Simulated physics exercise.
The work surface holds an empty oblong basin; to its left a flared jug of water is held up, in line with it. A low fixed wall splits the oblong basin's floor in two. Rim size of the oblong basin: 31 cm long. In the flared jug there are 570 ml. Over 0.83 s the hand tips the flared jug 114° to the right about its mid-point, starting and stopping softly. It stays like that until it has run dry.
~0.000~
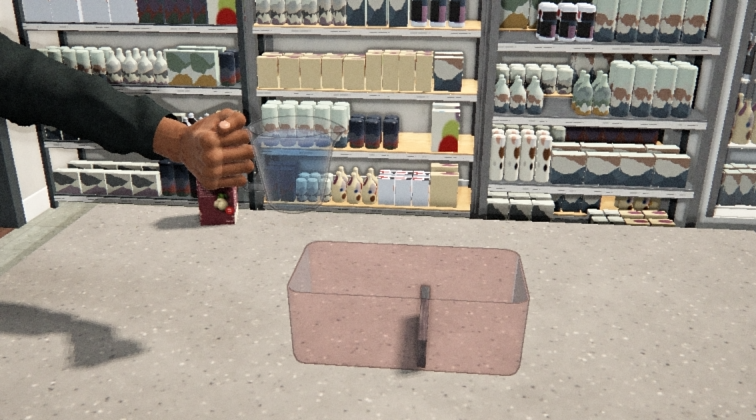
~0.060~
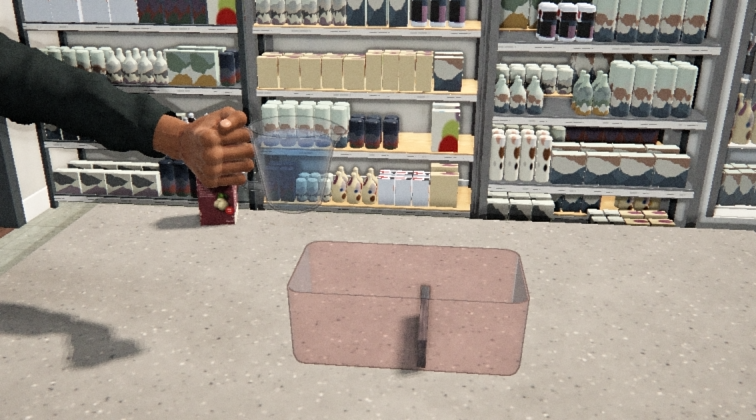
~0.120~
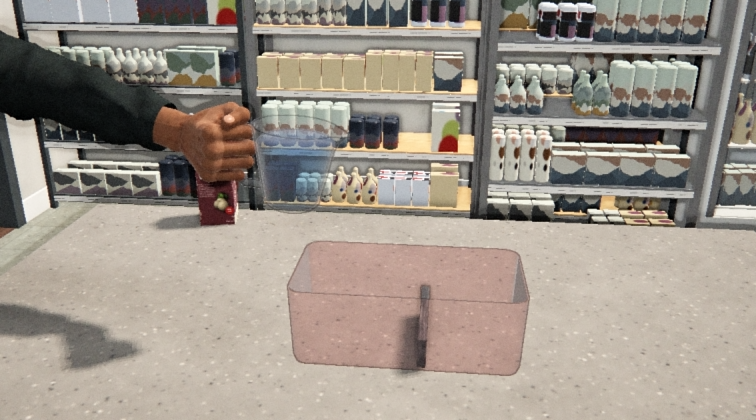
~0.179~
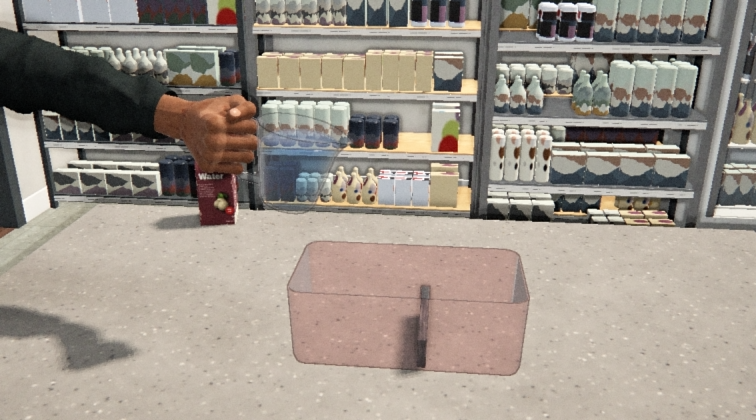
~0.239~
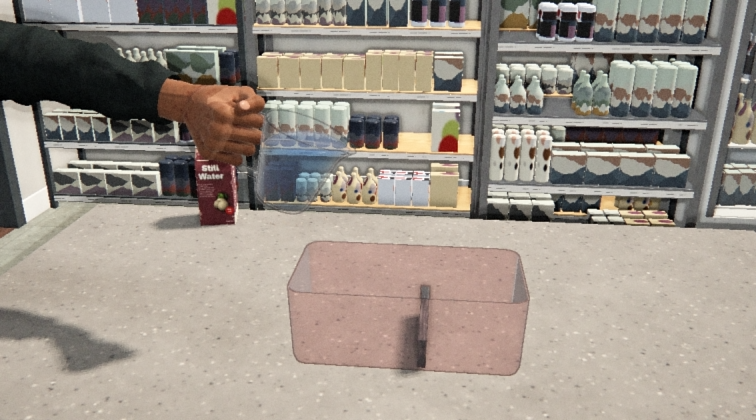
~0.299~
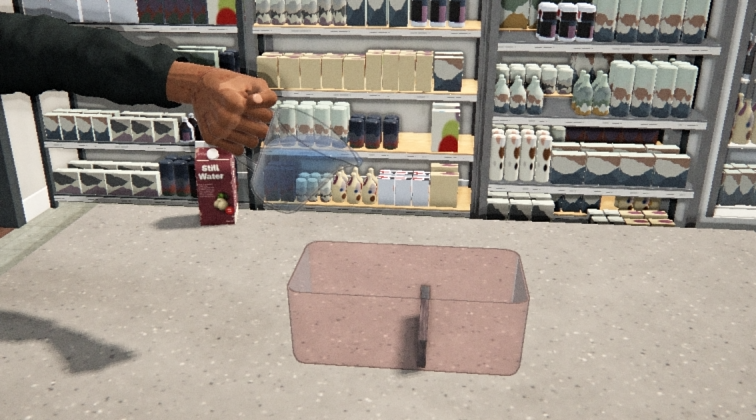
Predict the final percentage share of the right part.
Right part: About 4 %.
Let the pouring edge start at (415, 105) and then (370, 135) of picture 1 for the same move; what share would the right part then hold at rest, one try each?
First 85, then 20 per cent.
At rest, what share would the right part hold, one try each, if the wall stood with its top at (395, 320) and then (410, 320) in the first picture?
Respectively close to 40 and 20 %.
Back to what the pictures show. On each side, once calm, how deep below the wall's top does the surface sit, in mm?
Measured: Left around 24 mm, right around 44 mm.
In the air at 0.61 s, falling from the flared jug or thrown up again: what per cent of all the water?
Close to 28 in a hundred.
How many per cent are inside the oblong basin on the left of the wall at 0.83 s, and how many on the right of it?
About 88 % left, 2 % right.
After 0.61 s the tilt is 95° and 40 per cent is still to pour, 31 is left of the wall and 0 right of it.
After 0.83 s the tilt is 114° and 2 per cent is still to pour, 87 is left of the wall and 2 right of it.
After 1.07 s the tilt is 114° and 0 per cent is still to pour, 92 is left of the wall and 4 right of it.
After 1.33 s the tilt is 114° and 0 per cent is still to pour, 92 is left of the wall and 4 right of it.
In the end 92 per cent lies left of the wall, 4 right of it and 4 outside.
